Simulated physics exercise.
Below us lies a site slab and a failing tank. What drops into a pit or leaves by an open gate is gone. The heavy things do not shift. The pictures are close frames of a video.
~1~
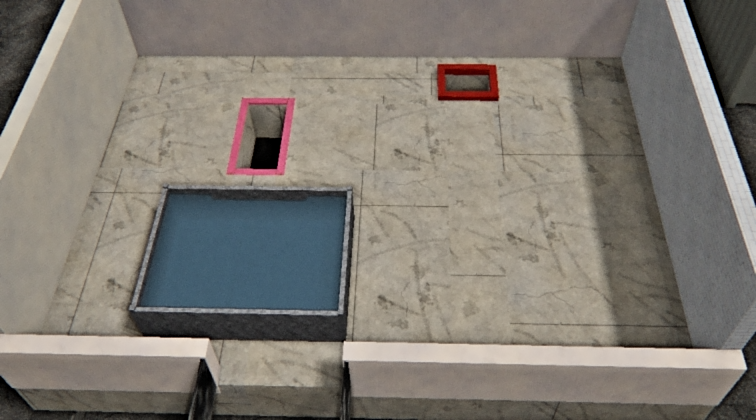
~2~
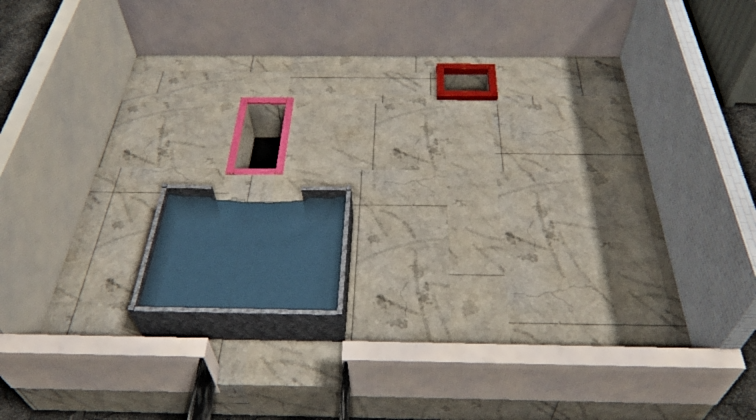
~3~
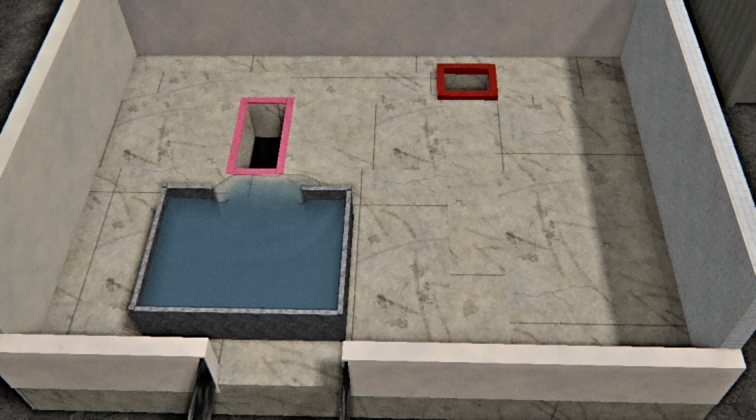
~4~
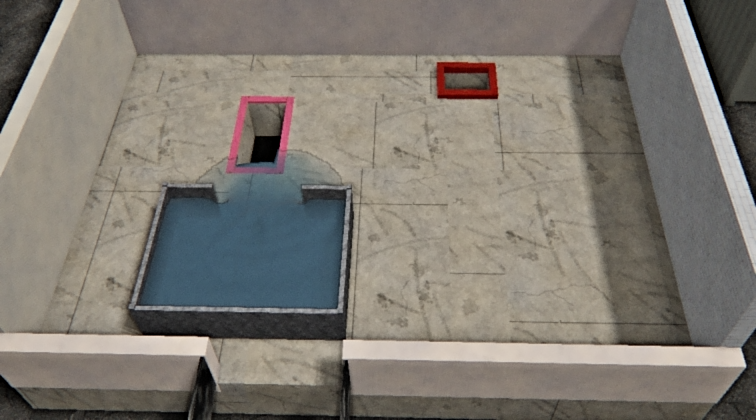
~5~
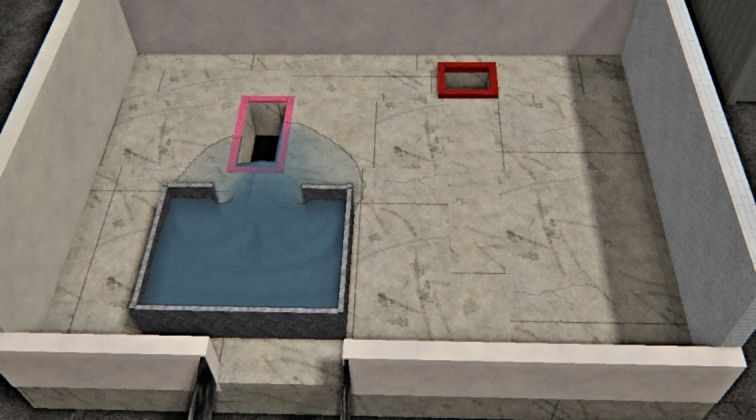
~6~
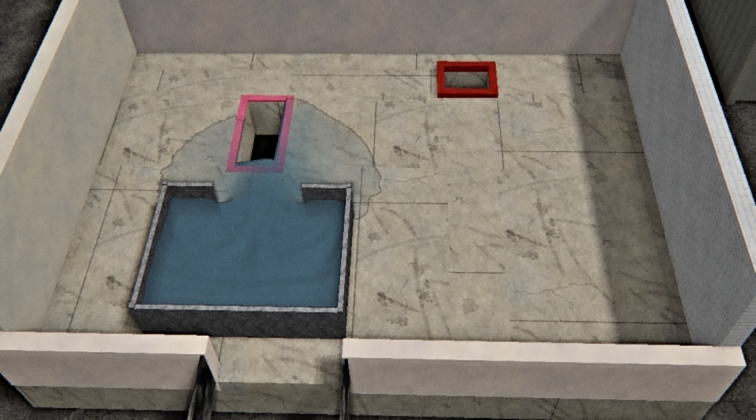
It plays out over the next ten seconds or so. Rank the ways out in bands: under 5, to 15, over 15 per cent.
The gate takes less than 5 %; the red pit takes less than 5 %; the pink pit takes more than 15 %.
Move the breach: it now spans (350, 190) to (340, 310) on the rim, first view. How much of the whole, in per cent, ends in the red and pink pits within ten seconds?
Per cent: Red 4, pink 8.
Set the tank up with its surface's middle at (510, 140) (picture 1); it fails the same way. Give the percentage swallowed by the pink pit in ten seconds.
In per cent: Pink 8.
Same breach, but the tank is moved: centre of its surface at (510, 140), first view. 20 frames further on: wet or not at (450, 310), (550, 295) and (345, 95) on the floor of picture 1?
One after the other: Free of water, clear, covered.
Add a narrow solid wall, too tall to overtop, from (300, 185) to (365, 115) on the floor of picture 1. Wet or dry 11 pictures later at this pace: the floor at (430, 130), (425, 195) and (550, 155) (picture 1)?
In that order: Awash, awash, free of water.
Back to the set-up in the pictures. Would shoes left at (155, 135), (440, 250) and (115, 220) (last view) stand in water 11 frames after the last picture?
In that order: Wet, not flooded, not flooded.
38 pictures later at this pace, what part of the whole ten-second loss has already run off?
Close to 80 %.
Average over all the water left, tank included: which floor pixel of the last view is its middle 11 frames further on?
Roughly at (265, 221).
A moment on, water covers 20 % of the floor; the gate 0 %, the red pit 0 %, the pink pit 9 %.
Next, water covers 30 % of the floor; the gate 0 %, the red pit 0 %, the pink pit 16 %.
Then, water covers 35 % of the floor; the gate 0 %, the red pit 0 %, the pink pit 22 %.
Later, water covers 55 % of the floor; the gate 0 %, the red pit 1 %, the pink pit 31 %.
In the end, water covers 80 % of the floor; the gate 0 %, the red pit 1 %, the pink pit 40 %.
